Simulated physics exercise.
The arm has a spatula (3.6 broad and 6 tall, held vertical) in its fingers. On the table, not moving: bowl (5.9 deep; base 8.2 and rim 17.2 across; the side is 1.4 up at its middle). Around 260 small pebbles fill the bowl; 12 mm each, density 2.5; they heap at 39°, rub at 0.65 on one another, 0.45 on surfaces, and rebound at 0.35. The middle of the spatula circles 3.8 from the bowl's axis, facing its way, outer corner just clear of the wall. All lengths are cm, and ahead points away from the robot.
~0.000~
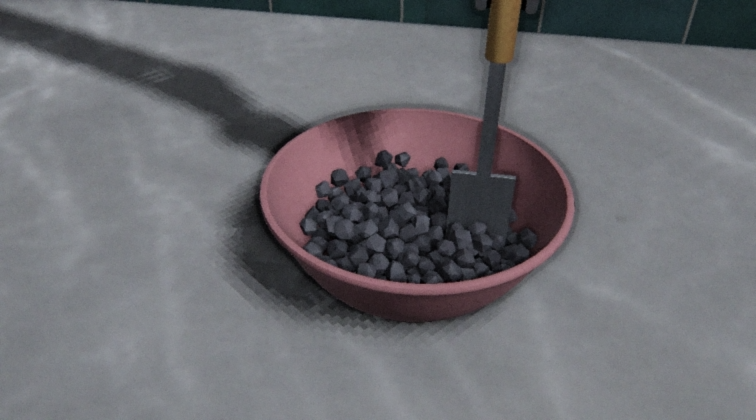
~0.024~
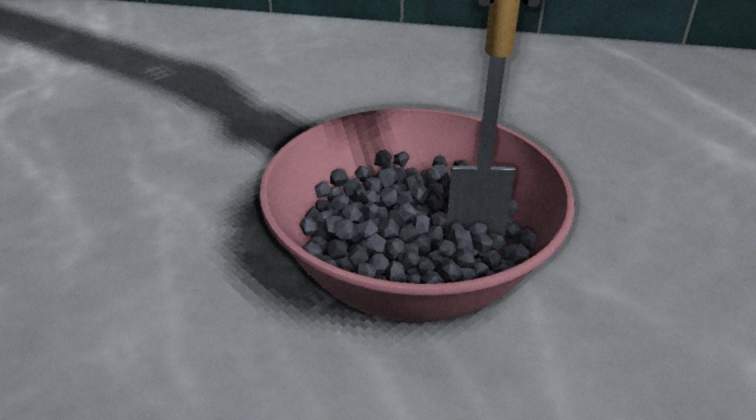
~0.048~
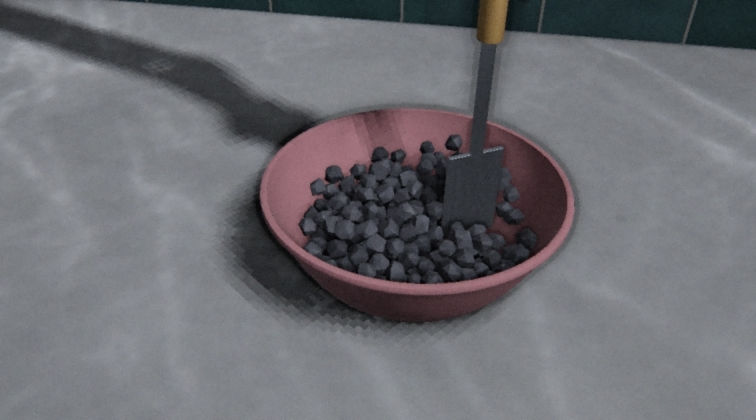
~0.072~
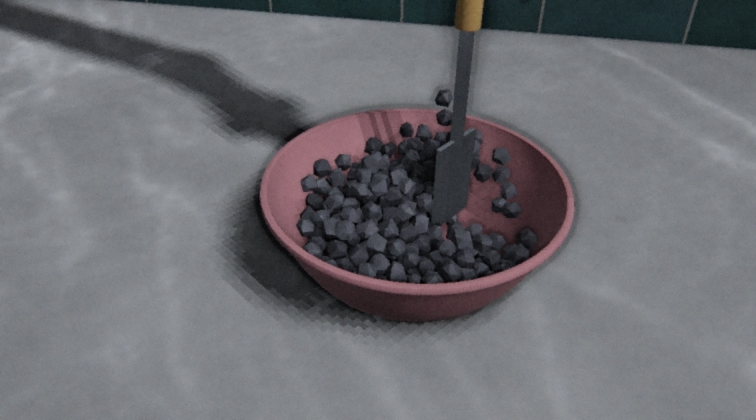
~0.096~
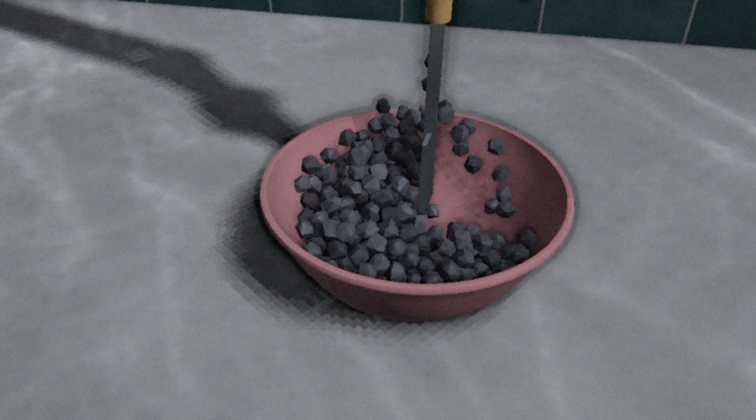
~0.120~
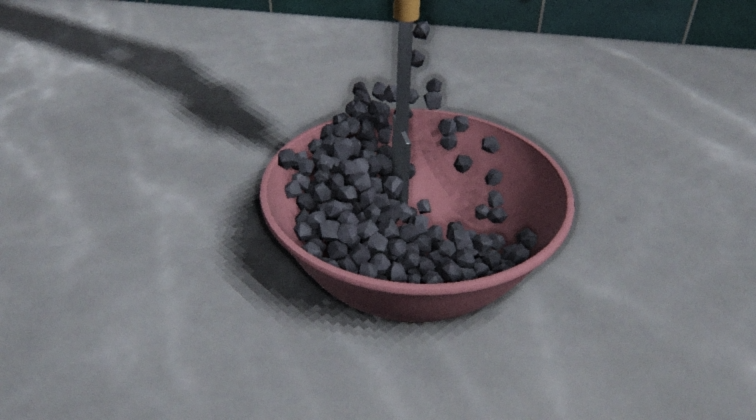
A pink bowl heaped with dark grey pebbles sits on a pale grey surface, seen from above at an angle, with dark green tiles behind. An upright spatula with a yellow-brown handle and grey blade stands in the pebbles, right of centre. The spatula sweeps leftward and away while turning edge-on, piling pebbles toward the back left and tossing a few above the rim, as the camera stays still.
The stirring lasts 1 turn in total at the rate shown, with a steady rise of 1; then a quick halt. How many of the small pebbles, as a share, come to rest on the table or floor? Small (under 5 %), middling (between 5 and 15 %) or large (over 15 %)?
A large share, over 15 %, ends on the table or floor.
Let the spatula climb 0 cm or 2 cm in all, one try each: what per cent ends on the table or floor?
About 40 and 30 per cent.
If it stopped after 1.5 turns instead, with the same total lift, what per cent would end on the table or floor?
It would be near 45 per cent.
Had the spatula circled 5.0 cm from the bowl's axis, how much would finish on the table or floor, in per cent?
It would be near 25 per cent.
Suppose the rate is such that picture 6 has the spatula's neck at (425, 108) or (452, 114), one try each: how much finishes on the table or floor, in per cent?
Some 20 and 15 per cent.
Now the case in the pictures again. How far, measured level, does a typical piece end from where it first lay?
Roughly 9 cm.
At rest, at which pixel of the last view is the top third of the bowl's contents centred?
Around (456, 193).
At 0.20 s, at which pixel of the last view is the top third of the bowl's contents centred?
At about (321, 219).
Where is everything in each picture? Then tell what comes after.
In the first picture, the spatula neck at (487, 151), 0° round; upper third of the load around (408, 218), from x 310 to 525, top at y 160; 258 in the bowl.
In the second picture, the spatula neck at (487, 145), 8° round; upper third of the load around (408, 214), from x 310 to 525, top at y 160.
In the third picture, the spatula neck at (479, 130), 31° round; upper third of the load around (407, 201), from x 310 to 525, top at y 140.
In the fourth picture, the spatula neck at (459, 117), 58° round; upper third of the load around (401, 181), from x 305 to 525, top at y 100.
In the fifth picture, the spatula neck at (432, 108), 85° round; upper third of the load around (386, 171), from x 300 to 525, top at y 60; 257 in the bowl, 1 in flight or on the tool.
In the sixth picture, the spatula neck at (403, 107), 112° round; upper third of the load around (364, 160), from x 290 to 525, top at y 30; 254 in the bowl, 4 in flight or on the tool.
After 0.20 s, 202° round, highest piece 12 above the table; 228 in the bowl, 30 in flight or on the tool.
After 0.28 s, 292° round, highest piece 10 above the table; 195 in the bowl, 16 on the table or floor, 47 in flight or on the tool.
After 0.52 s, 0° round, highest piece 5 above the table; 157 in the bowl, 101 on the table or floor.
After 1.22 s, 0° round, highest piece 5 above the table; 157 in the bowl, 101 on the table or floor.
In the end, 157 in the bowl, 101 on the table or floor. That is 39 % on the table or floor.
